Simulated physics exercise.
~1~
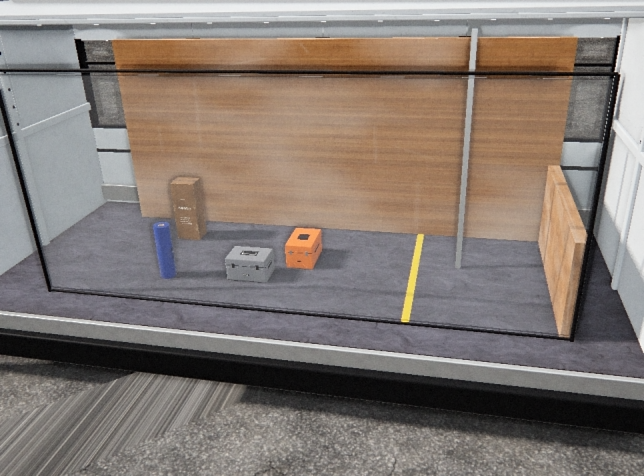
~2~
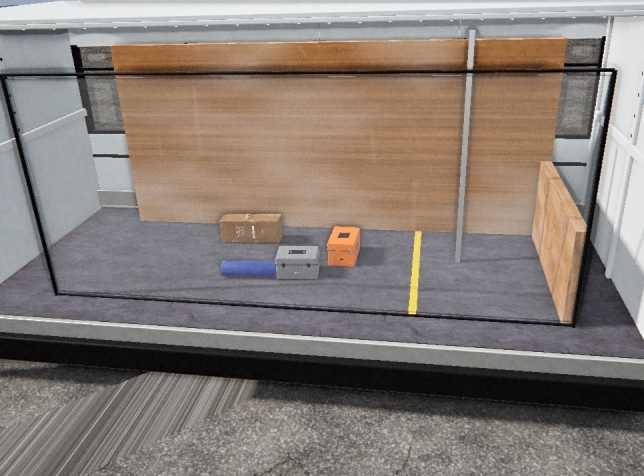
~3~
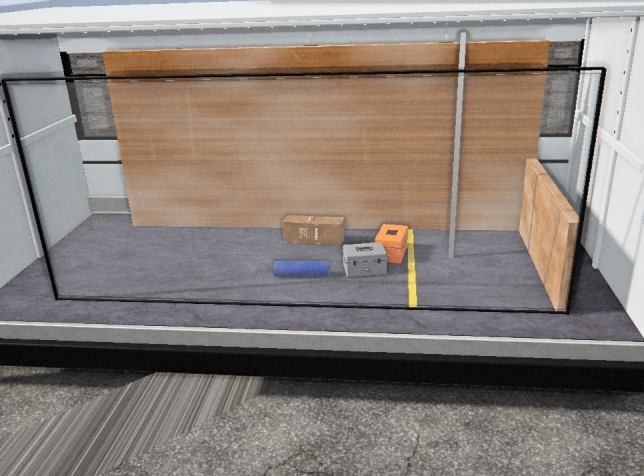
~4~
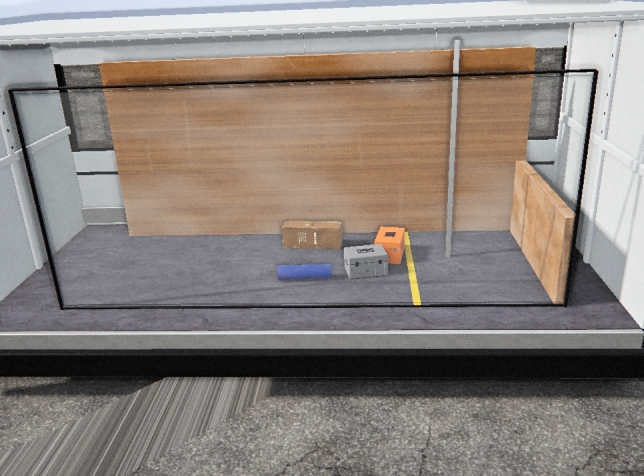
Four loose objects, an upright blue roll, a tall brown box, a grey toolbox and an orange toolbox, stand left of a yellow line on the dark floor of an open bay, seen from outside and slightly above. A wooden wall rises behind them, with a grey pole and a low wooden panel to the right. The roll and brown box topple onto their sides as everything shifts right. All four slide farther toward the line while the view drifts slightly. They then settle, the orange toolbox closest, all stopping short of the line.
